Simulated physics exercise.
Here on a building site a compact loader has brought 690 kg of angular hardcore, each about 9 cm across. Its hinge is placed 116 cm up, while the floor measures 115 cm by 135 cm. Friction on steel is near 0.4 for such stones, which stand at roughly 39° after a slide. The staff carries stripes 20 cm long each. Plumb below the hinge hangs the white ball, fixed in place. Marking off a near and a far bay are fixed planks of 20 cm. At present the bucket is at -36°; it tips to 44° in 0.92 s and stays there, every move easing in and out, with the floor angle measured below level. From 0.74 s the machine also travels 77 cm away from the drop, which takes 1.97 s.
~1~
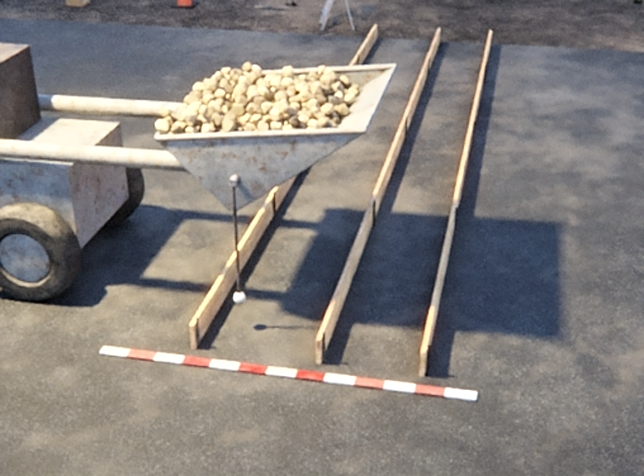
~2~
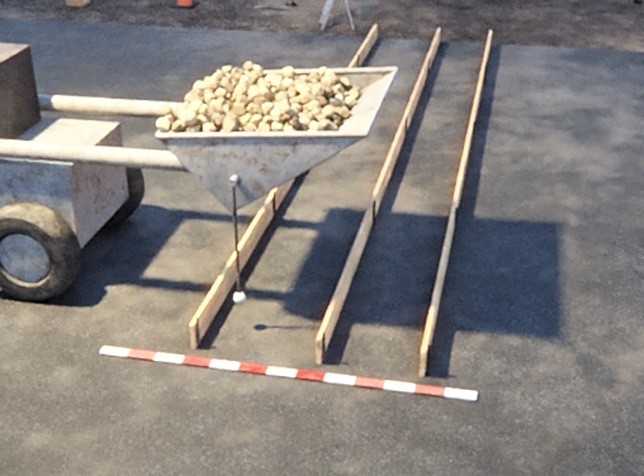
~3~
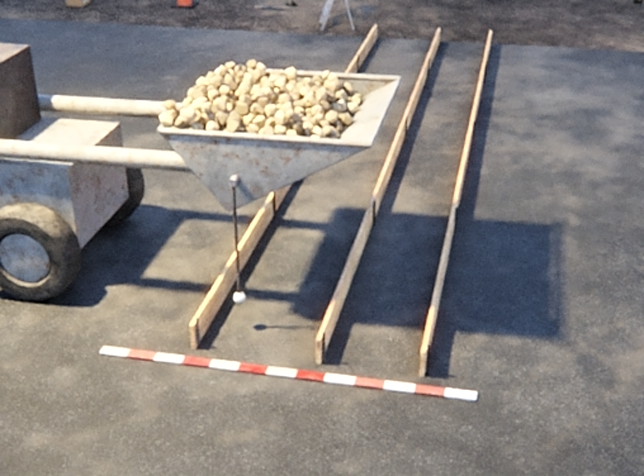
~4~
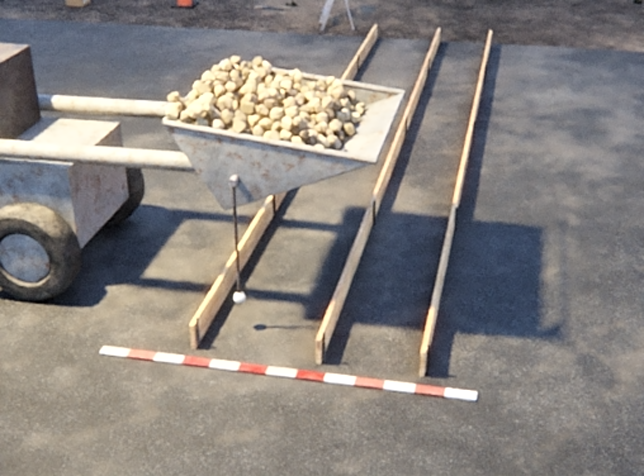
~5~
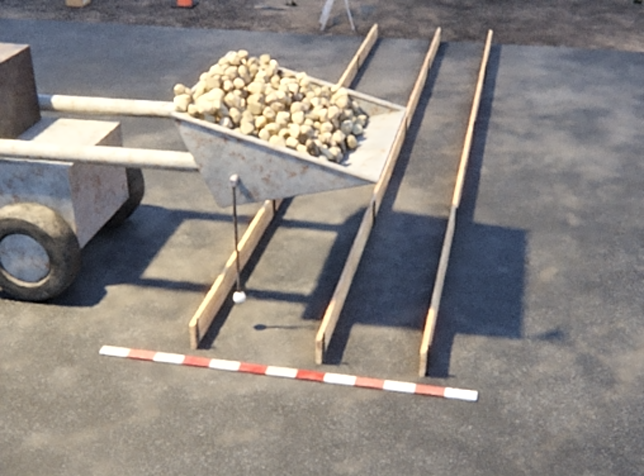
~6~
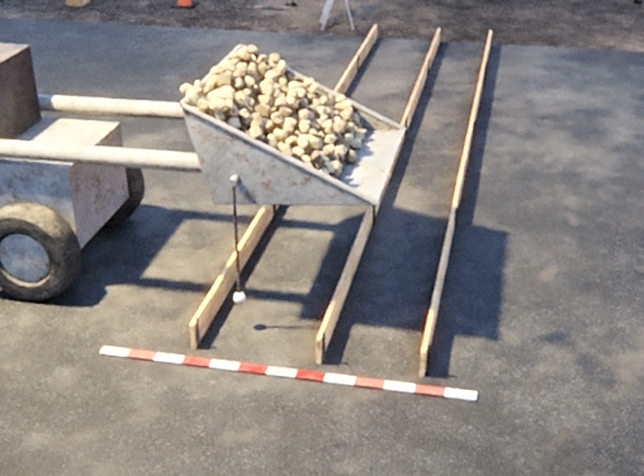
The clip opens on a loader at the left, its two arms holding a metal bucket heaped with pale stones above wooden boards and a red-and-white staff. The bucket tilts slowly, then faster, its front lip swinging down to the right as its back rises, with the stones still heaped inside.
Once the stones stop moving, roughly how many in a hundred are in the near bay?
Close to 35 in a hundred.
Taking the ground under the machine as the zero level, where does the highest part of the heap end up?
Result: Near 40 cm above the ground.
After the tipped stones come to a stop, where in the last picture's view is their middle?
Their middle is at about (367, 273).
A little later the floor is at 32°; 100 % in the bucket; the foremost stones are at (355, 215).
Then the floor is at 44°; 74 % in the bucket, 6 % in the near bay, 20 % in the far bay; the foremost stones are at (388, 282).
Later still the floor is at 44°; 0 % in the bucket, 37 % in the near bay, 62 % in the far bay, 1 % past the last board; the foremost stones are at (507, 307).
In the end the floor is at 44°; 0 % in the bucket, 37 % in the near bay, 62 % in the far bay, 1 % past the last board; the foremost stones are at (507, 307).
